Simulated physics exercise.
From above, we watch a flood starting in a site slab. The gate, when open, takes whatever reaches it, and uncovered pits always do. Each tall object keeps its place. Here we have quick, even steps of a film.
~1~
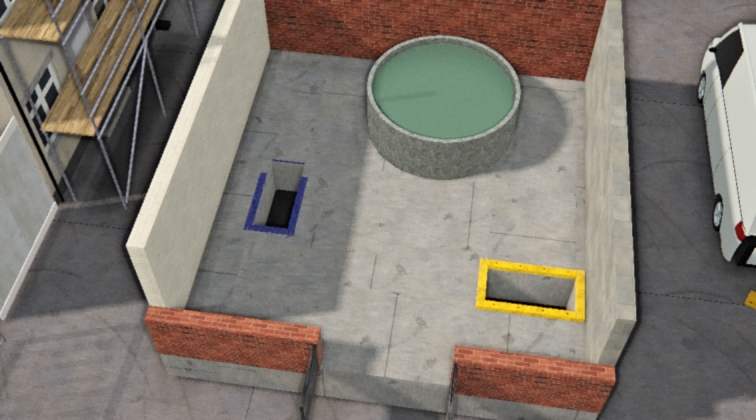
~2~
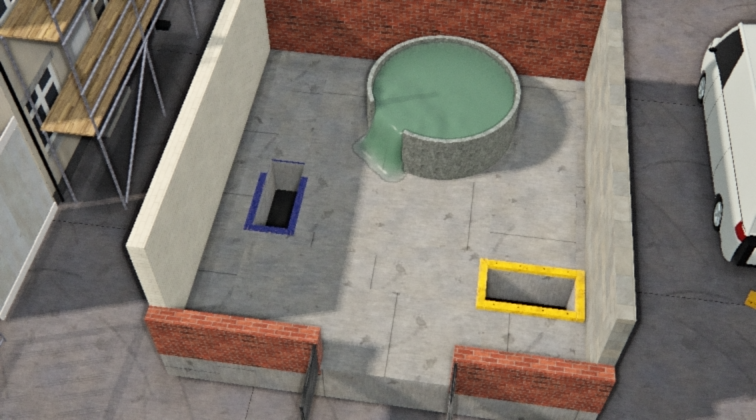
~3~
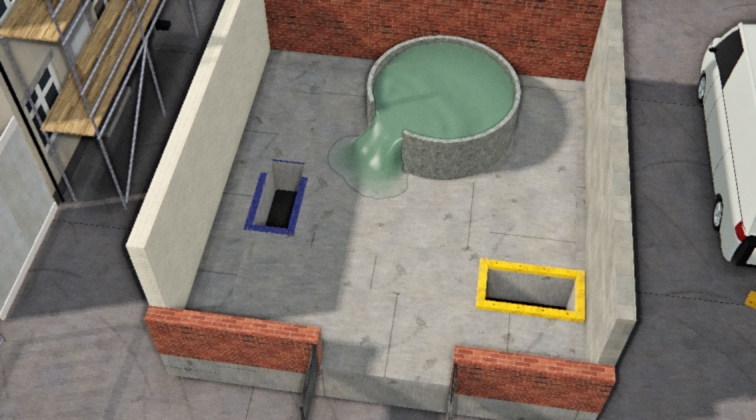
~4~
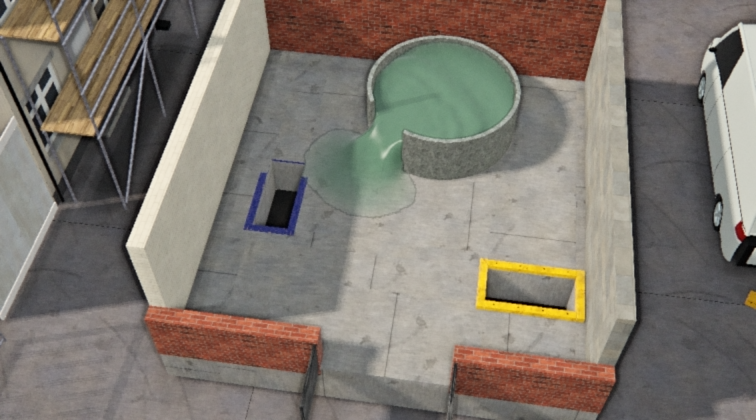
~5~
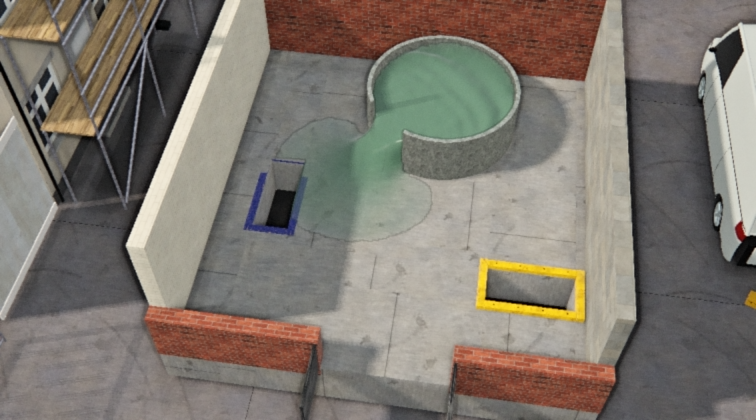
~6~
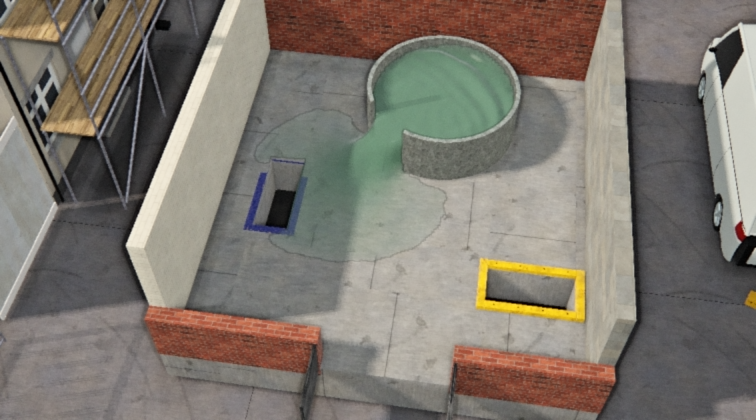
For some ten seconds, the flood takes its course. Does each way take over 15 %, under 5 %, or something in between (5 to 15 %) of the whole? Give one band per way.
Outcome: The gate is going to fail to land outside five to fifteen per cent, the blue pit is going to fail to stay at fifteen per cent or less, the yellow pit is going to fail to get to five per cent.
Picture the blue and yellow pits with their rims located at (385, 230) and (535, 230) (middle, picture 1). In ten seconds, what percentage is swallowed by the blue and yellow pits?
The blue pit takes 14 per cent, and the yellow pit takes 2 per cent.
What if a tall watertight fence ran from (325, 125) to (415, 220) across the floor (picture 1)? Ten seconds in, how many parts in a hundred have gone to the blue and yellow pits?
I'd say blue collects roughly 8 % while yellow collects roughly 8 %.
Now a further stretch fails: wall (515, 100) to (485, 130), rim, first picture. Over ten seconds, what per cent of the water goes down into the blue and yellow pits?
Per cent: Blue 4, yellow 40.
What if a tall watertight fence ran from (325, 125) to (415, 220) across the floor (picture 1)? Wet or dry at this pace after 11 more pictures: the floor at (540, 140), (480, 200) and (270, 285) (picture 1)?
In order: Dry; wet; dry.
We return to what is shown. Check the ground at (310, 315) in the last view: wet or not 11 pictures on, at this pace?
Submerged.
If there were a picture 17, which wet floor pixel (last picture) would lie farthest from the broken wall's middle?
The wet point farthest out is around (177, 334).
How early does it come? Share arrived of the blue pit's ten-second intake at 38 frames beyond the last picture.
That share would be near 75 %.
A moment on, water covers 40 % of the floor; the gate 0 %, the blue pit 8 %, the yellow pit 0 %.
Next, water covers 45 % of the floor; the gate 1 %, the blue pit 15 %, the yellow pit 0 %.
Then, water covers 50 % of the floor; the gate 4 %, the blue pit 23 %, the yellow pit 0 %.
Later, water covers 60 % of the floor; the gate 7 %, the blue pit 37 %, the yellow pit 0 %.
In the end, water covers 70 % of the floor; the gate 11 %, the blue pit 49 %, the yellow pit 0 %.
